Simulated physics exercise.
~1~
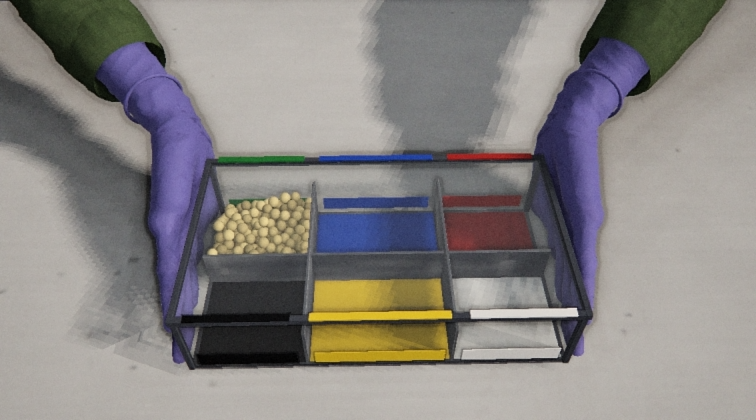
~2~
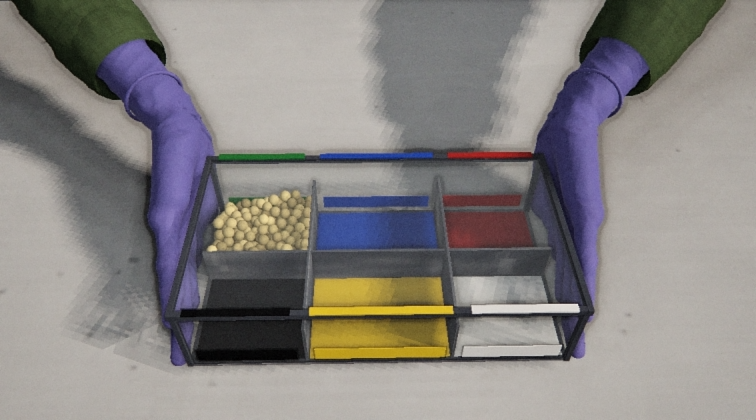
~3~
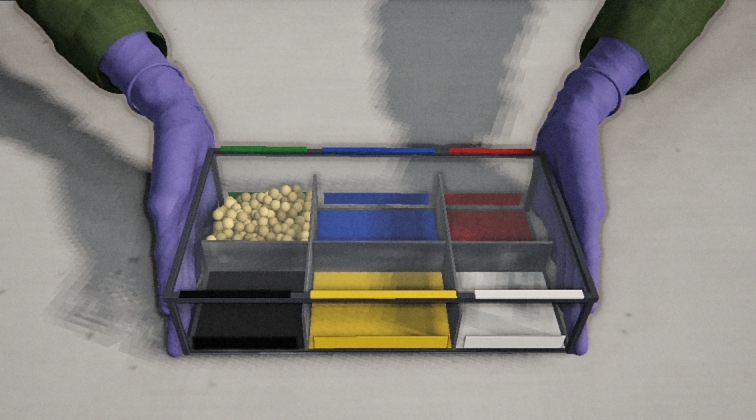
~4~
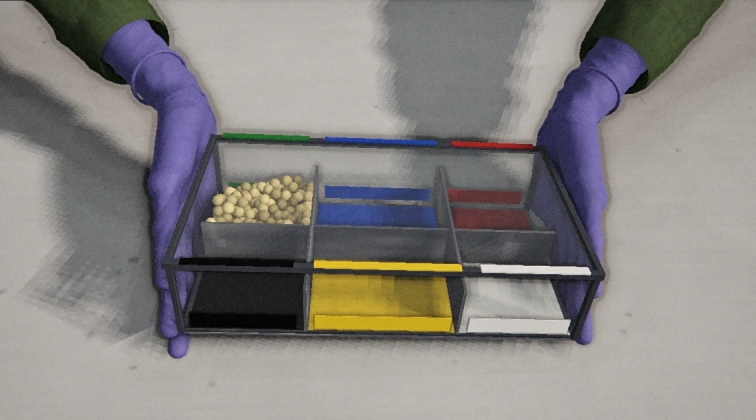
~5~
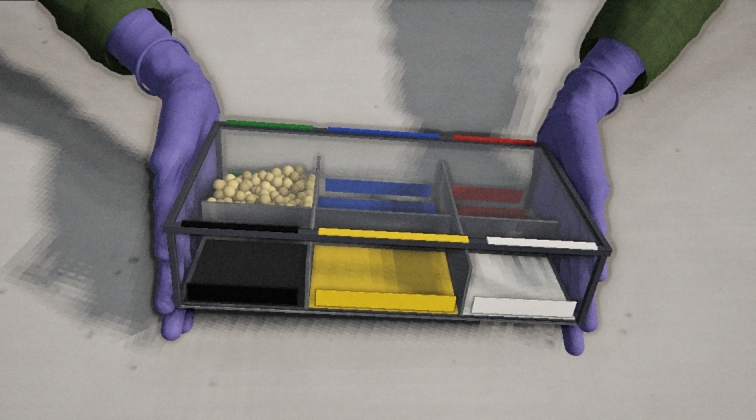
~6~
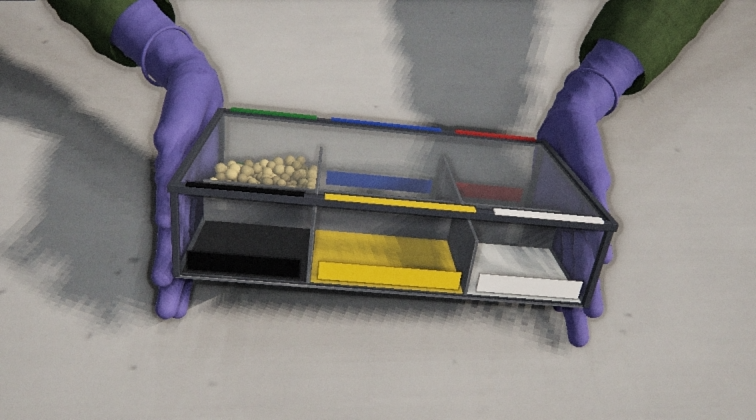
On a pale grey surface, purple-gloved hands gradually tilting a clear-lidded sorting box, soya beans staying in the green back-left compartment.
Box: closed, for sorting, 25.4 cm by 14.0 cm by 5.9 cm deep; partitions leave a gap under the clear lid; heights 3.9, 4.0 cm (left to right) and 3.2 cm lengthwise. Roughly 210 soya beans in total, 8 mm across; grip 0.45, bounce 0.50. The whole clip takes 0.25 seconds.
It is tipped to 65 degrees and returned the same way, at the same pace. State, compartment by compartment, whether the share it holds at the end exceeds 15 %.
Red: Does not exceed; blue: Does not exceed; green: Exceeds; yellow: Does not exceed; white: Does not exceed; black: Does not exceed.
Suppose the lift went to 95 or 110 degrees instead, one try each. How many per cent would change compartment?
10 % and 10 %.
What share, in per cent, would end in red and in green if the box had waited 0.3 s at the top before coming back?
That would leave red with 0 percent and green with 95 percent.
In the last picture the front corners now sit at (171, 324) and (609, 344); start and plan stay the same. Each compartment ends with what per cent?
Red 0; blue 0; green 65; yellow 20; white 0; black 15.
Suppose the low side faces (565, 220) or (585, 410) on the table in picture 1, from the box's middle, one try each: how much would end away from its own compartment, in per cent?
Approximately 25 percent, then 40 percent.
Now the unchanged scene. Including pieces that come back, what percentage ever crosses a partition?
Around 5 percent.
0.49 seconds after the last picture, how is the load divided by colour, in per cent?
You'd see red at 0, blue at 0, green at 100, yellow at 0, white at 0 and black at 0 per cent.
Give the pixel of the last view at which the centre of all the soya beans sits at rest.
When it all comes to rest, the middle is near (274, 225).
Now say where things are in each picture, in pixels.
In the first frame, box tilt 0 degrees, front corners at (173, 319) and (584, 312); green 100 %.
In the second frame, box tilt 1 degrees, front corners at (173, 314) and (586, 308).
In the third frame, box tilt 5 degrees, front corners at (171, 295) and (590, 295), lowest corner right back.
In the fourth frame, box tilt 10 degrees, front corners at (171, 262) and (596, 273), lowest corner right back.
In the fifth frame, box tilt 16 degrees, front corners at (172, 226) and (603, 249), lowest corner right back.
In the sixth frame, box tilt 22 degrees, front corners at (176, 187) and (609, 225), lowest corner right back; green 100 %.
Then, 0.49 s after the last picture, tilt 62 degrees; green 100 %.
Then, 0.81 s after the last picture, tilt 25 degrees; blue 5 %, green 95 %.
Then, 1.23 s after the last picture, tilt 0 degrees; blue 5 %, green 95 %.
In the end, red 0 %, blue 5 %, green 95 %, yellow 0 %, white 0 %, black 0 %.
